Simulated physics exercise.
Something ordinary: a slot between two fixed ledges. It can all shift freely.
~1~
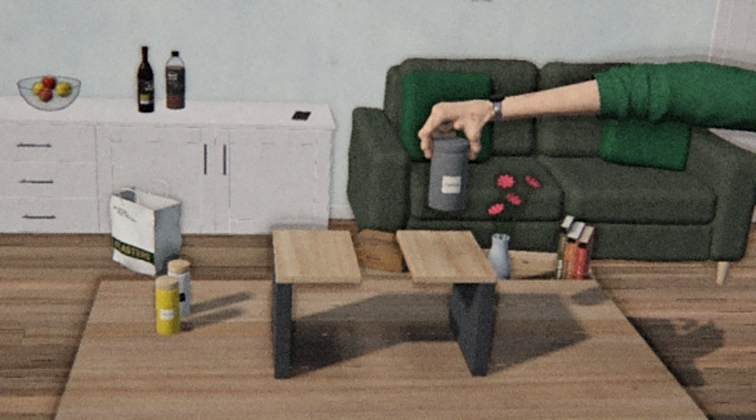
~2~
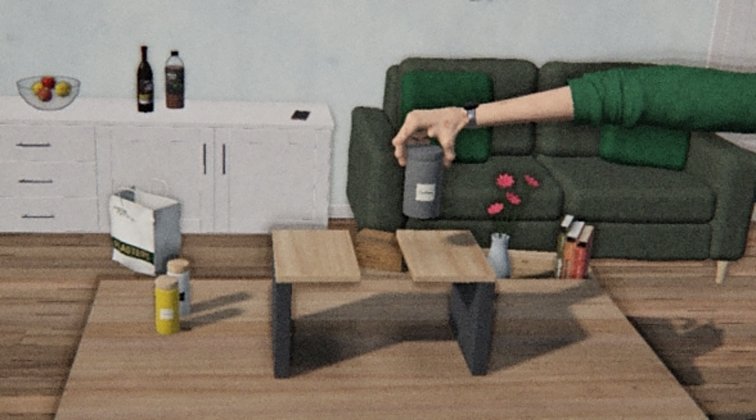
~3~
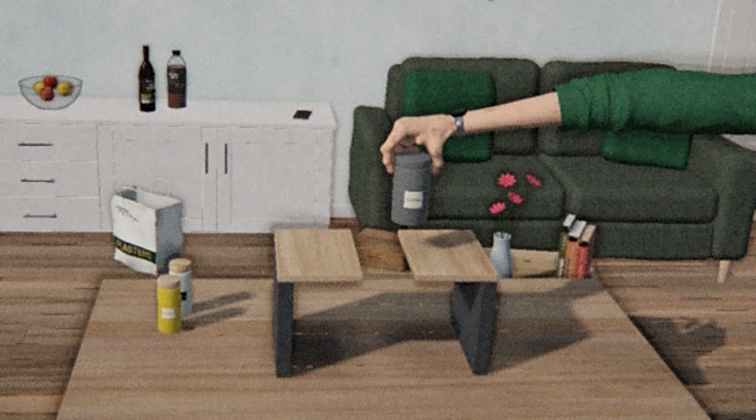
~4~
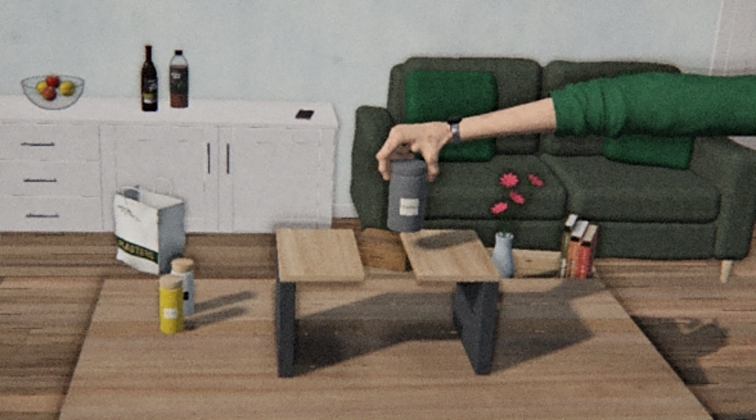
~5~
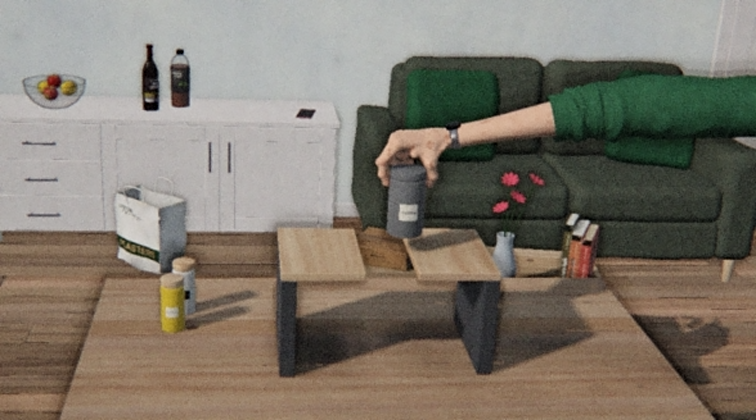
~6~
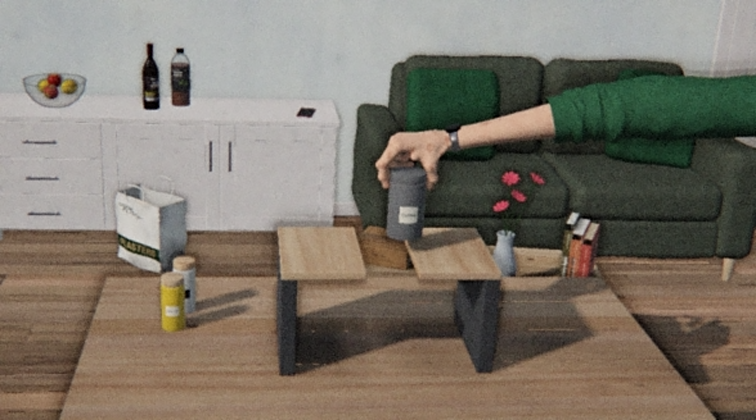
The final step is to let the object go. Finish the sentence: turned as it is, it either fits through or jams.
Turned as it is, it jams.
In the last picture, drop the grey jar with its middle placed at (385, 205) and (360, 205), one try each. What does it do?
So, first time round it makes it through, then next time it does not get through.
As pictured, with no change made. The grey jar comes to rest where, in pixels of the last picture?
Looks like it settles somewhere around (378, 239).
Then, 0.20 s after the last picture, grey jar slid a little near (404, 217).
Then, 0.40 s after the last picture, grey jar tipped 51° from how it was near (379, 237).
At rest, tipped over on the stand or table, grey jar; the other 2 in place. Seen from the same camera at the end, grey jar near (378, 239). The jar lodges.
